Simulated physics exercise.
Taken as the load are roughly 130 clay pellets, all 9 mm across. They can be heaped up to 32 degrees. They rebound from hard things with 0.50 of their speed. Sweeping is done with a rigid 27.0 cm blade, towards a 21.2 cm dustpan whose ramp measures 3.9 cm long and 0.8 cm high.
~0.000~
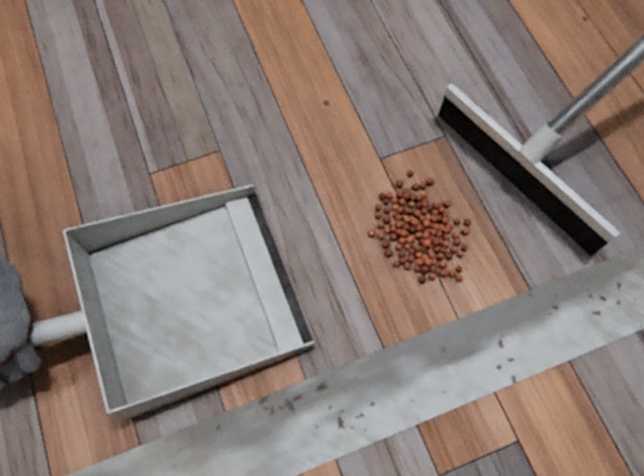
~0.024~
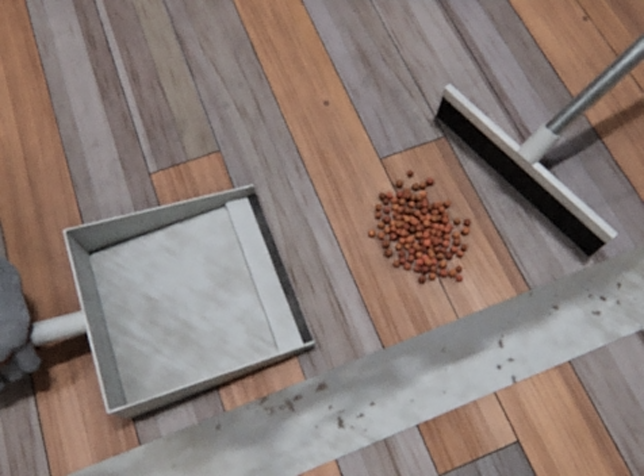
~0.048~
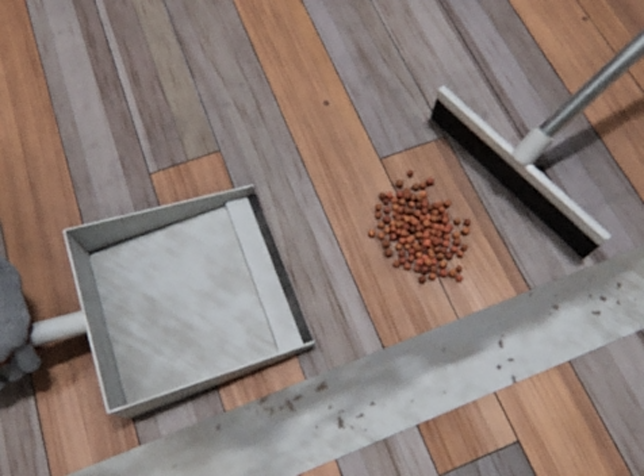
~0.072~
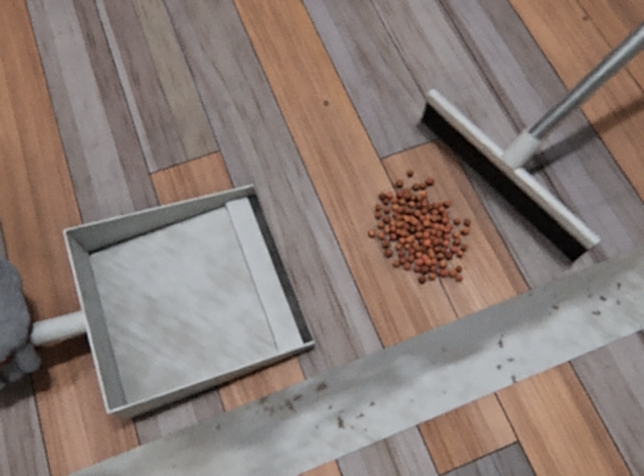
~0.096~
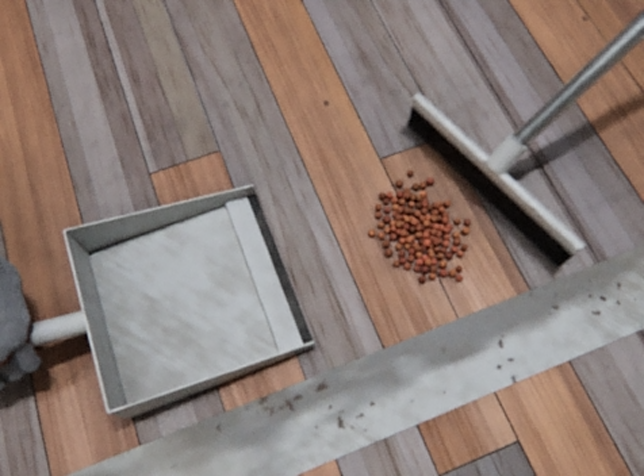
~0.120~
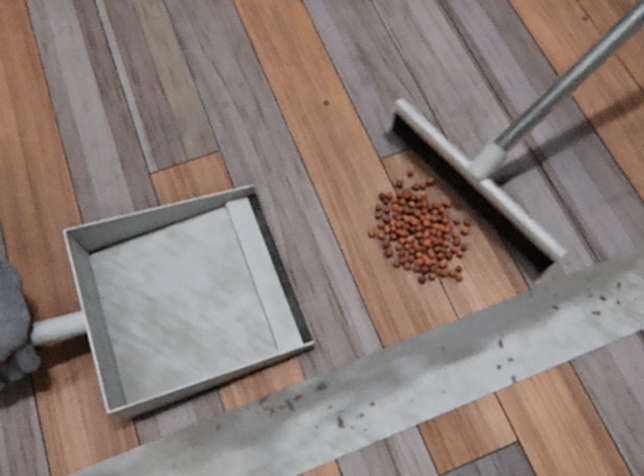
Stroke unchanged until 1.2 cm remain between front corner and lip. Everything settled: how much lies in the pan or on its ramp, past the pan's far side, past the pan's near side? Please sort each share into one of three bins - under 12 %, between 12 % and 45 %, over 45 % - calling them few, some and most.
Pan: Some. Far side: Few. Near side: Some.
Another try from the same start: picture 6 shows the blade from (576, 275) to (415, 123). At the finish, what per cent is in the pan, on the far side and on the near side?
Pan 30; far 0; near 40.
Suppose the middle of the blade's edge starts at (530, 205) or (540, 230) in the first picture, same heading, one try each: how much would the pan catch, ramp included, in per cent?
About 40 and 45 per cent.
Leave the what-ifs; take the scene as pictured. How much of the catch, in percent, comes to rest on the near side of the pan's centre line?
60 per cent.
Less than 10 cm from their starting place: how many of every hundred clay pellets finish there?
About 0 per cent.
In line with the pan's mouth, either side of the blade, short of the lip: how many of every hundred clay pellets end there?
Close to 45 per cent of them end up there.
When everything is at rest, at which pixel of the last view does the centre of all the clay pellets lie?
Look around (296, 298) in the last picture.
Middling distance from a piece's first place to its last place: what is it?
Around 18 centimetres.
After 0.23 s, middle of the blade 14 cm from the lip; 0 % over the lip, far side 0 %, near side 5 %.
After 0.30 s, middle of the blade 8 cm from the lip; 0 % over the lip, far side 0 %, near side 15 %.
After 0.51 s, middle of the blade 6 cm from the lip; 40 % over the lip, far side 0 %, near side 25 %.
At rest (1.4 s), pan 35 %, far side 0 %, near side 25 %, in front of the lip or behind the blade 45 %.
